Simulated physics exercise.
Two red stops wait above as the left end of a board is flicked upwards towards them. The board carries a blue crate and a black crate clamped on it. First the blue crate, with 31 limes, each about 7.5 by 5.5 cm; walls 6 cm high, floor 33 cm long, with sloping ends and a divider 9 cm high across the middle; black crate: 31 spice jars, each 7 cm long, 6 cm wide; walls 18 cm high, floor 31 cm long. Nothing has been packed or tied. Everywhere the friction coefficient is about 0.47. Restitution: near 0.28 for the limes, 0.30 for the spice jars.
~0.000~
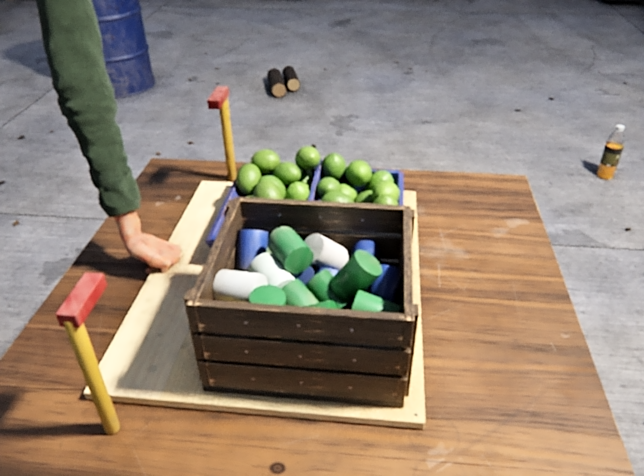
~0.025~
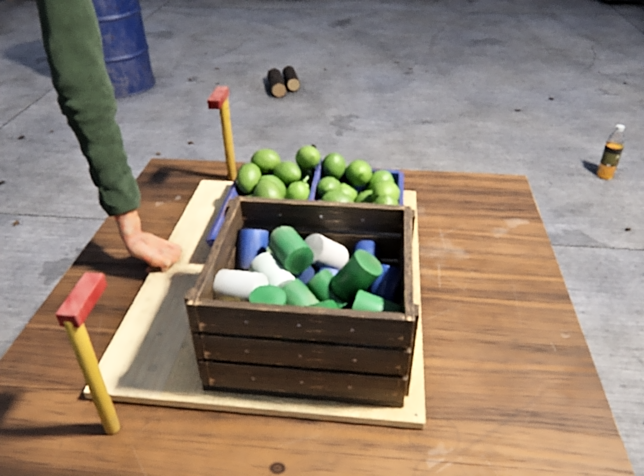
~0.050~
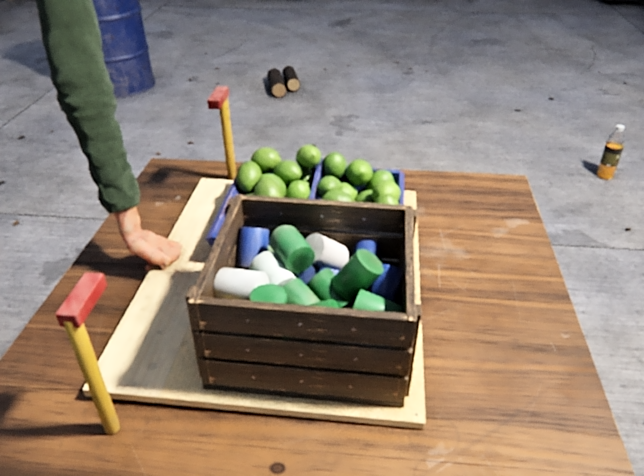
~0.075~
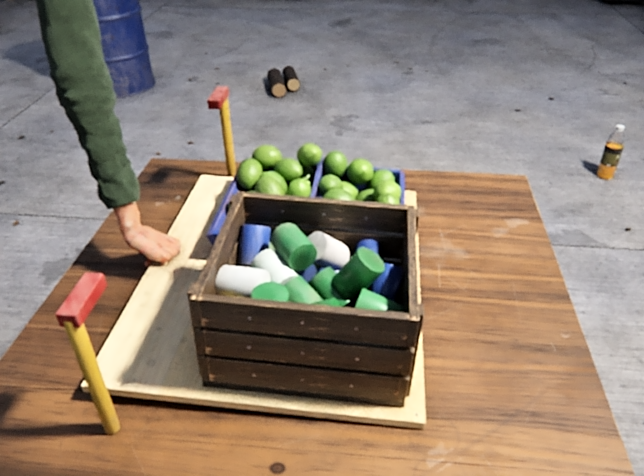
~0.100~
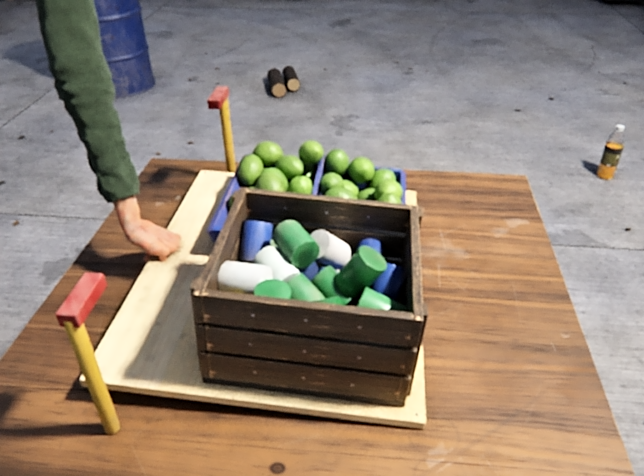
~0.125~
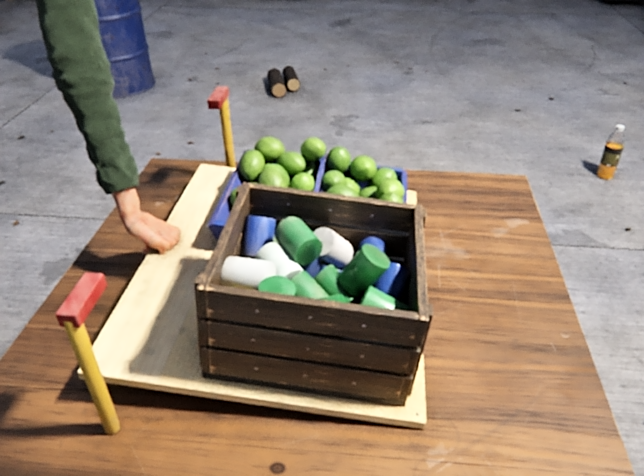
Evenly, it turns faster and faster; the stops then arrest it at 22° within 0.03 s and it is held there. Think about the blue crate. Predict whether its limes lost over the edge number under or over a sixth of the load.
The spilled share is smaller than a sixth.
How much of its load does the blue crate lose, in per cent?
About 5 per cent.
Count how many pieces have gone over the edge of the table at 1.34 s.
Roughly 0.
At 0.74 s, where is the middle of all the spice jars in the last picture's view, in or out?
Roughly (355, 277).
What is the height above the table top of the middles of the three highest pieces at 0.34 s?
Mean height: Some 28 cm.
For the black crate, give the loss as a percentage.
For the black crate, roughly 0 percent.
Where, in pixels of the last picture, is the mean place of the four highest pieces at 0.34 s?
(300, 138), roughly.
After 0.24 s, it hits the stops.
After 0.34 s, tilt 22°; blue crate 31 in, 0 out and black crate 31 in, 0 out.
After 0.48 s, tilt 22°; blue crate 30 in, 1 out and black crate 31 in, 0 out.
After 0.74 s, tilt 22°; blue crate 30 in, 1 out and black crate 31 in, 0 out.
Outcome (at 1.34 s), blue crate 29 in, 2 out and black crate 31 in, 0 out. Asked share, 2 of 31, 6 per cent.
